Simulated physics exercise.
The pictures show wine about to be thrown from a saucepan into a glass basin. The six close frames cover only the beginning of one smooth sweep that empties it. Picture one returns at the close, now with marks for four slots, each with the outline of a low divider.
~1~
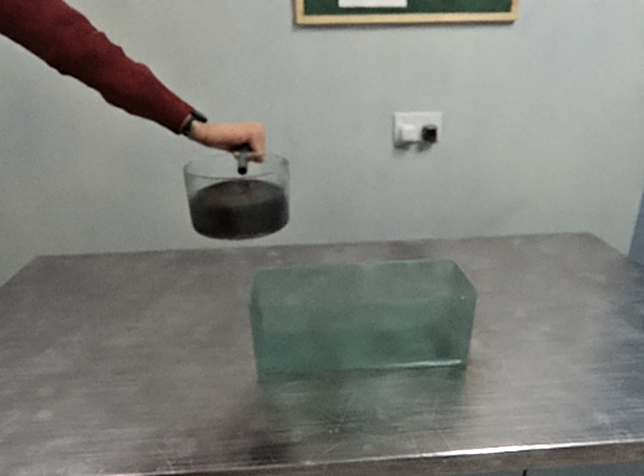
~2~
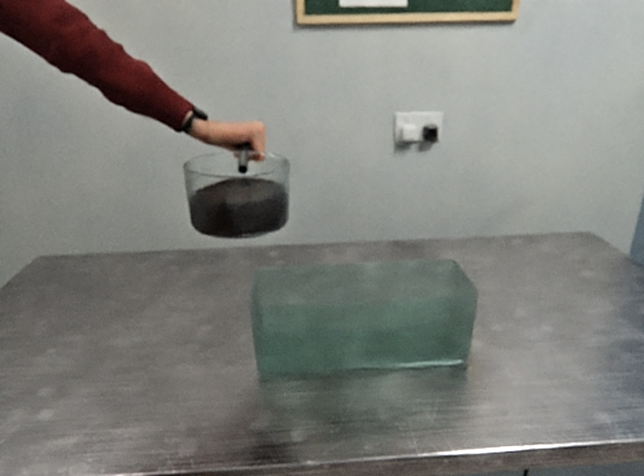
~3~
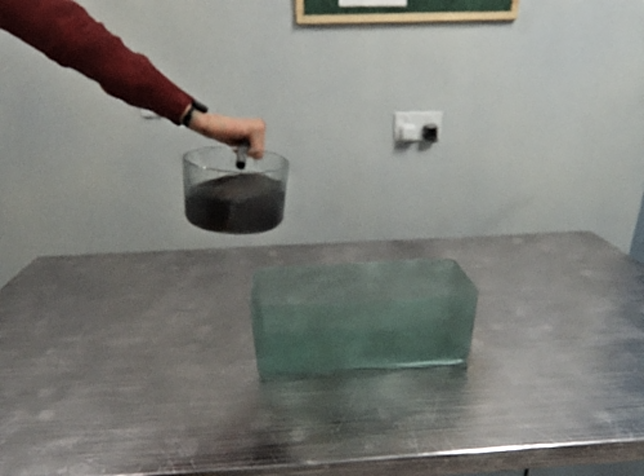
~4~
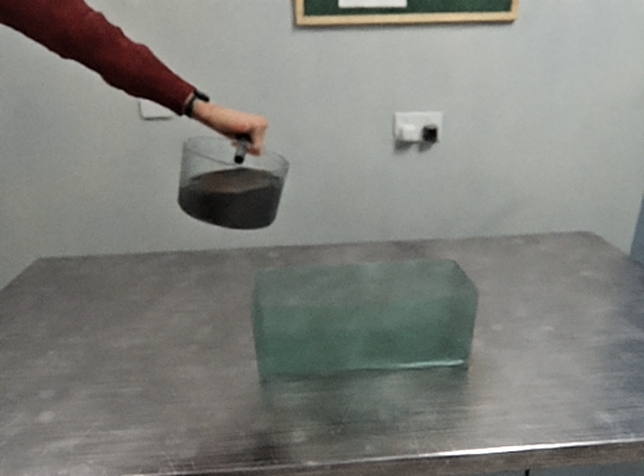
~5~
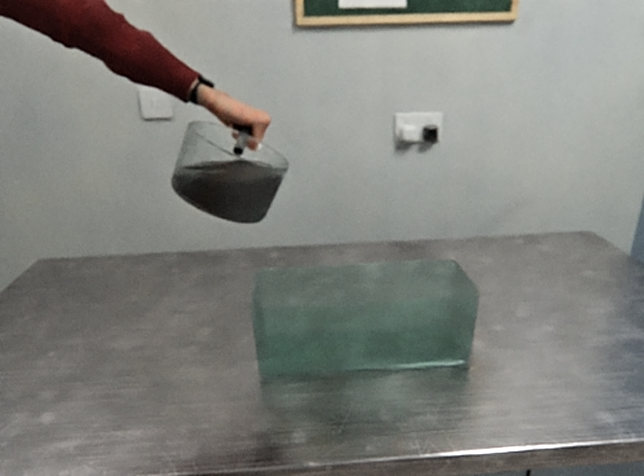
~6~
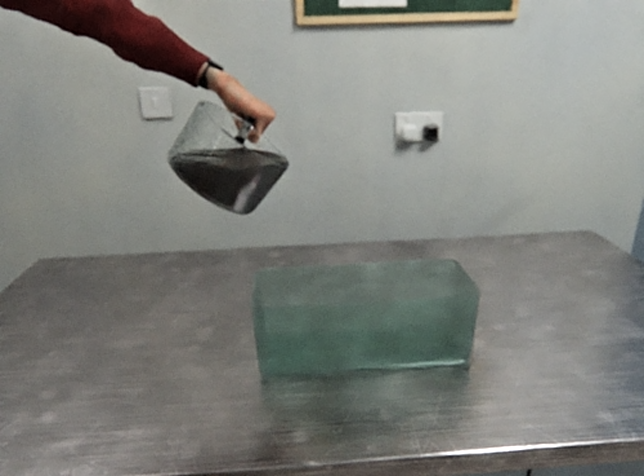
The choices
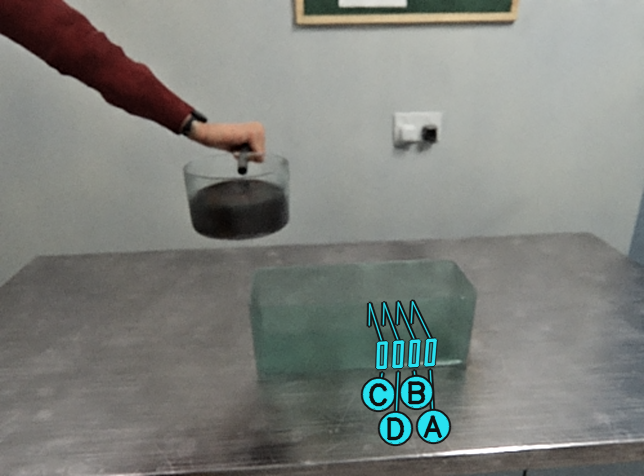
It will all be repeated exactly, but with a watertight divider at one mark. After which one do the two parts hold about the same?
Position C.
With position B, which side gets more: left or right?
More ends on the left.
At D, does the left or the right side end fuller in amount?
More ends on the left.
On the marked copy, A at (430, 370); B at (414, 371); C at (382, 373); D at (398, 372).
If A is chosen, about 88 % ends left of the wall and 11 % right of it.
If B is chosen, about 91 % ends left of the wall and 8 % right of it.
If C is chosen, about 50 % ends left of the wall and 48 % right of it.
If D is chosen, about 90 % ends left of the wall and 7 % right of it; 3 % is lost outside.
